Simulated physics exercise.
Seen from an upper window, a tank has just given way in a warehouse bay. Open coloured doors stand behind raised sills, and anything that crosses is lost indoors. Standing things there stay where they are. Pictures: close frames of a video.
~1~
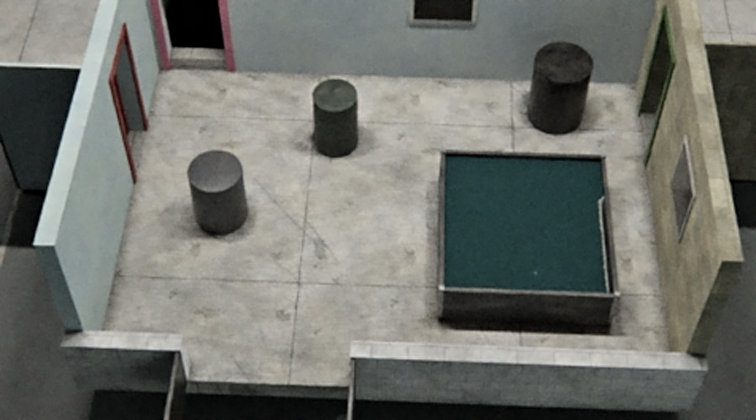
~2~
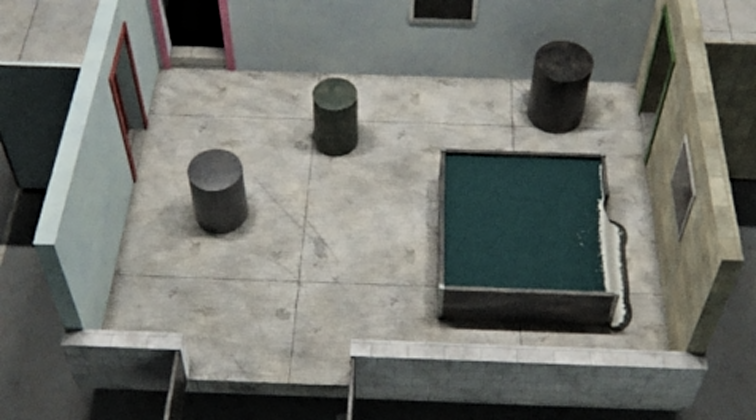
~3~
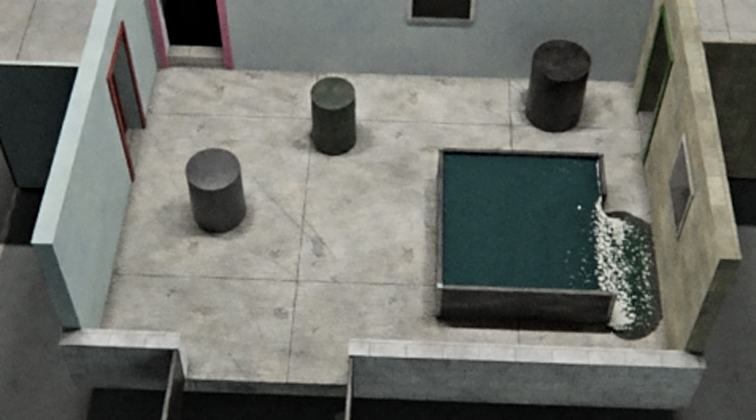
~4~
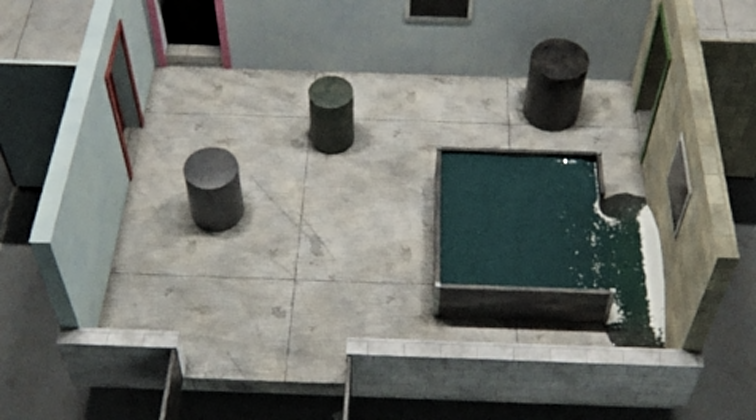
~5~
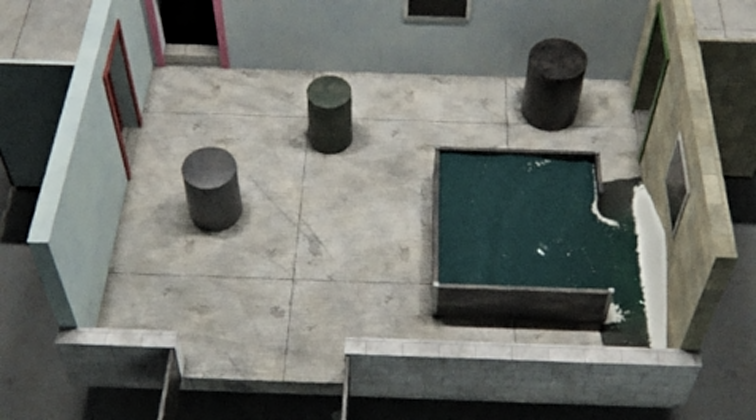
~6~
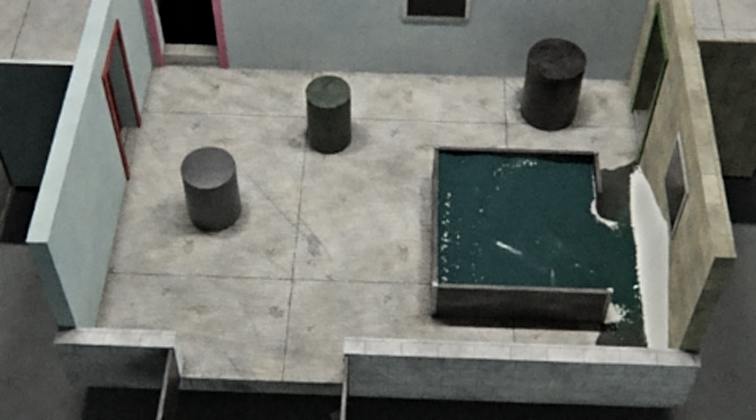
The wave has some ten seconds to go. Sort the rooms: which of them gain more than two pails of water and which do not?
The green door gains more; the red door gains no more; the pink door gains no more.
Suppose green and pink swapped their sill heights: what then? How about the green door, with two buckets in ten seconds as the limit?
Result for the green door: It fails to reach it.
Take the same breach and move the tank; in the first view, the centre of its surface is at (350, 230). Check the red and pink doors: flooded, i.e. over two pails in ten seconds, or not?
Red door tops the limit, pink door falls short.
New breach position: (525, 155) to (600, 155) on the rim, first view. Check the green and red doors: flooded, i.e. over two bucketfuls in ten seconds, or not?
Looking at it, the green door ends up above and the red door ends up above.
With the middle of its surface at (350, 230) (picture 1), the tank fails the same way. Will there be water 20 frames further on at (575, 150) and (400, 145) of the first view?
I'd say swamped for the first and still dry for the second.
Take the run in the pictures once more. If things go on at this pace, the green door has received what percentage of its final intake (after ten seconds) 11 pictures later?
Result: 0 % of the ten-second total.
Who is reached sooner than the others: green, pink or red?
That is the door marked green.
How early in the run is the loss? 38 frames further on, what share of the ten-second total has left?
It comes to around 55 per cent.
A moment on, water covers 15 % of the floor; the green door wet at the sill, nothing in, the red door not reached, the pink door not reached.
Next, water covers 25 % of the floor; the green door wet at the sill, nothing in, the red door not reached, the pink door not reached.
Then, water covers 55 % of the floor; the green door under two buckets in, the red door not reached, the pink door not reached.
Later, water covers 90 % of the floor; the green door far over two buckets in, the red door wet at the sill, nothing in, the pink door wet at the sill, nothing in.
In the end, water covers 100 % of the floor; the green door far over two buckets in, the red door under two buckets in, the pink door wet at the sill, nothing in.
